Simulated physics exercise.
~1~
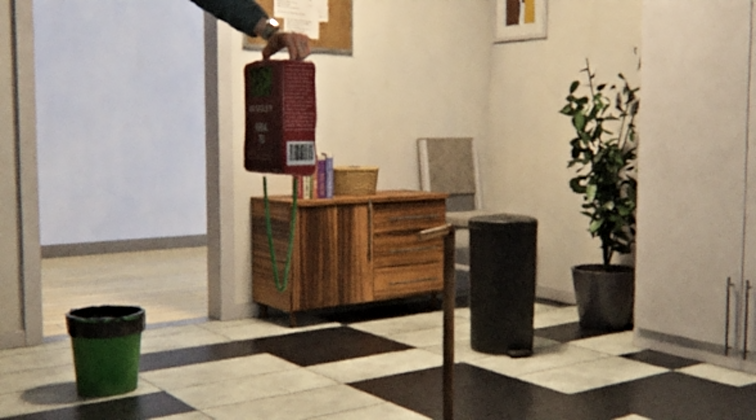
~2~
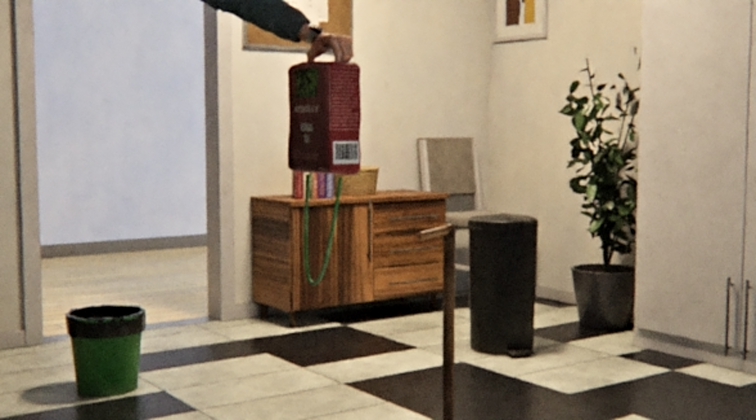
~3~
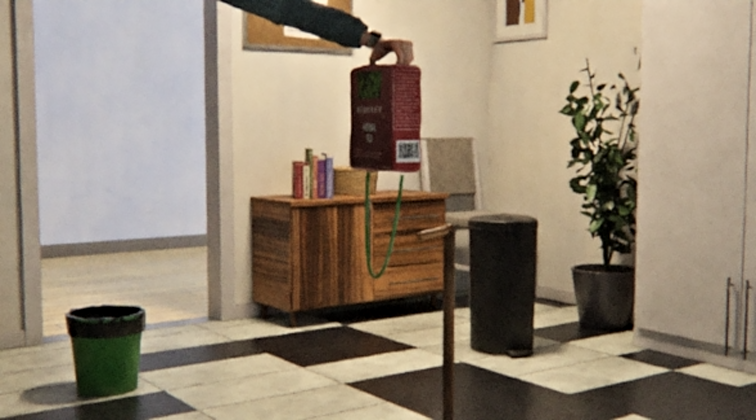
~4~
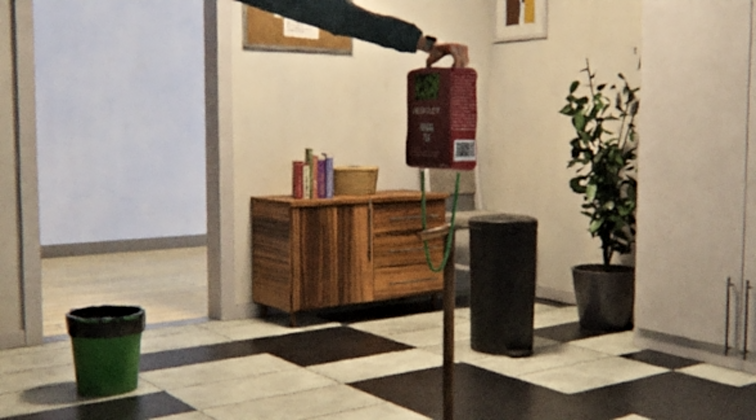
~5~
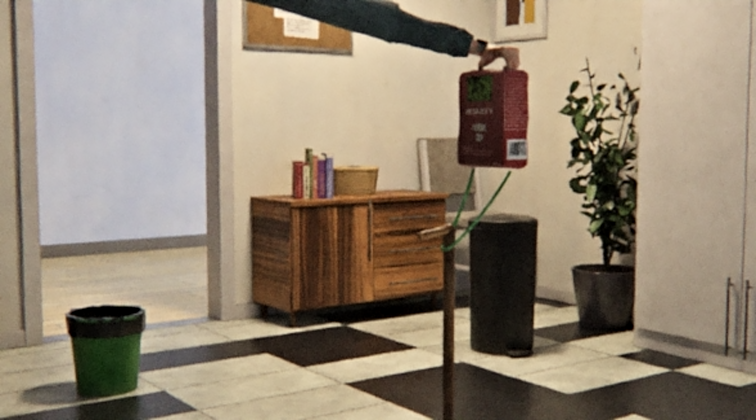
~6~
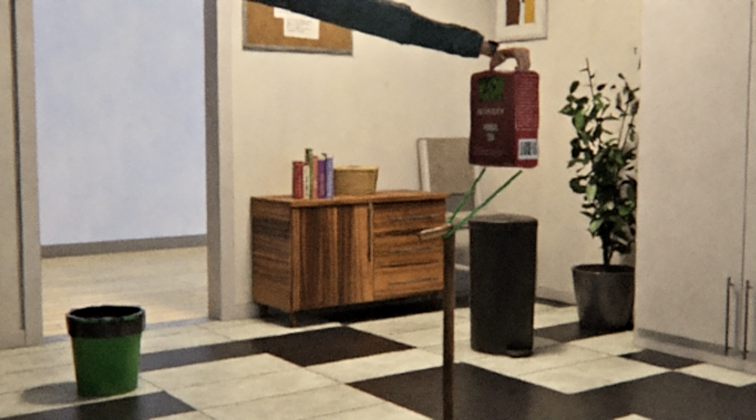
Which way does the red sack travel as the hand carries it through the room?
The red sack moves to the right, going from above the wooden cabinet to beyond the short post.
In a room with a checkered floor, a hand carrying a red sack past a short post until its hanging loop catches tight.
